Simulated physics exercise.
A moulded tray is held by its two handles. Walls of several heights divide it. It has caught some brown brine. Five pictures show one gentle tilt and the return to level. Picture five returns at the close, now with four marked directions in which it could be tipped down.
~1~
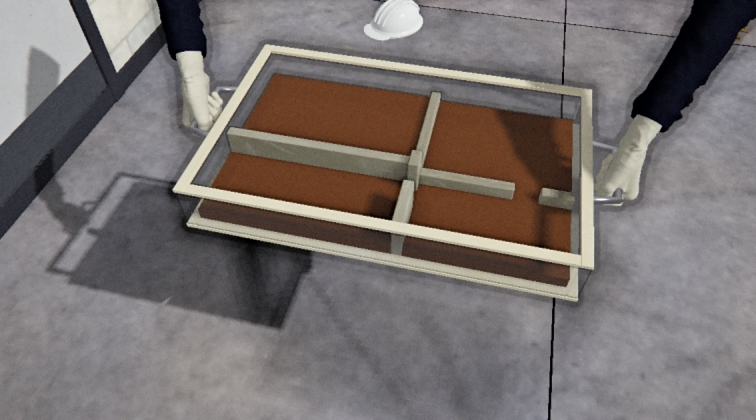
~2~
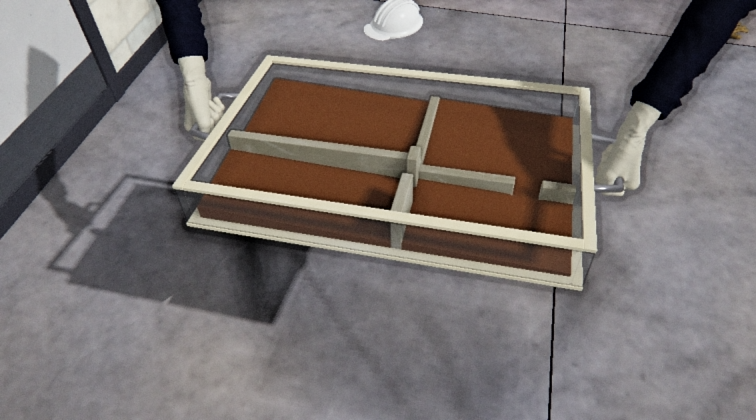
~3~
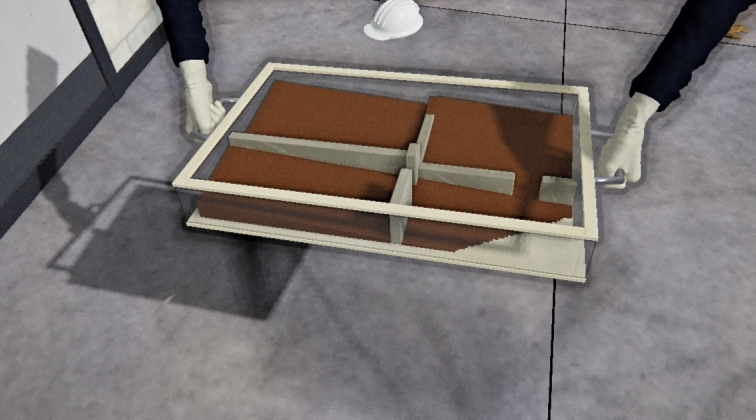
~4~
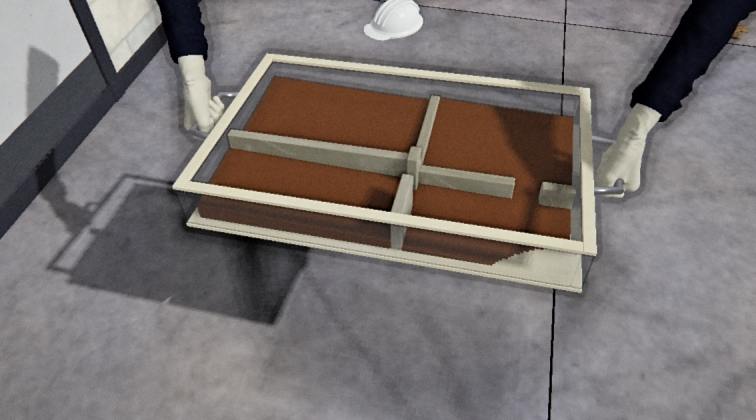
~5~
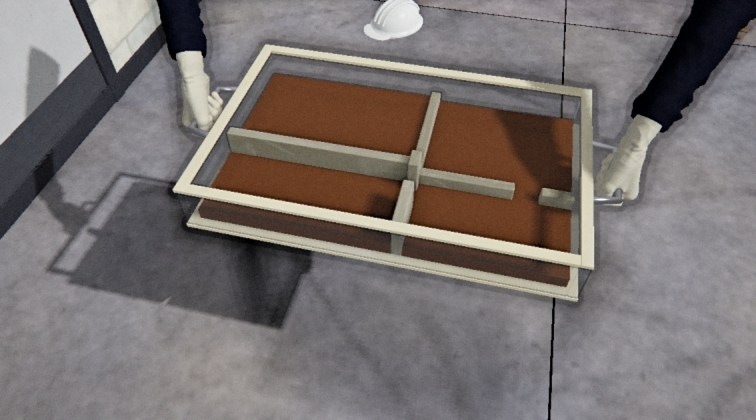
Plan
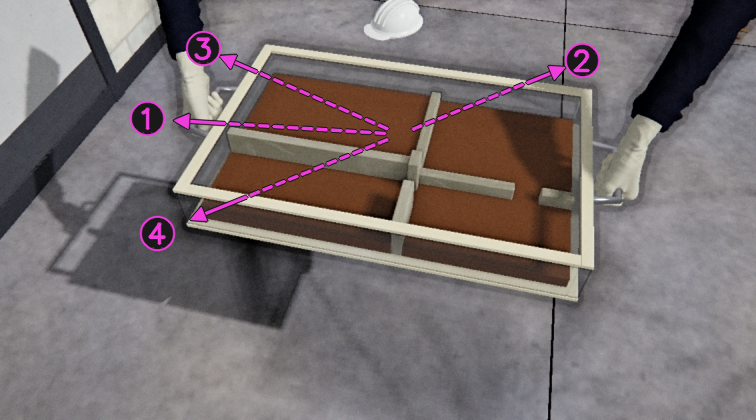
The clip opens on two gloved hands holding a level, clear-sided tray of brown liquid, divided by pale walls. The hands tip it toward the back left, and liquid runs over the wall between the two back bays, baring the front right corner. They then ease the tray back to level.
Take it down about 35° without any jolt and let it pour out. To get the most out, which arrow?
2.
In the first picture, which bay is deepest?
It is the back left one.
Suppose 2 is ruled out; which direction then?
That is direction 4.
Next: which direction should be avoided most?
Here it is direction 1.
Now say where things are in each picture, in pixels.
The tray is level; deepest in the back left bay, at (338, 121), shallowest in the back right.
Tipped about 5° down to the back left; no wall is crossed.
Tipped about 8° down to the back left; liquid runs over the wall between the back left and back right bays.
Tipped about 4° down to the back left; no wall is crossed.
The tray is level; deepest in the back left bay, at (338, 120), shallowest in the back right.
On the marked copy, 1 ends at (179, 120); 2 ends at (560, 69); 3 ends at (225, 58); 4 ends at (195, 217).
If 1 is chosen, about 31 % stays in the tray, the largest part in the back left bay.
If 2 is chosen, about 11 % stays in the tray, the largest part in the back right bay.
If 3 is chosen, about 23 % stays in the tray, the largest part in the back left bay.
If 4 is chosen, about 18 % stays in the tray, the largest part in the front left bay.
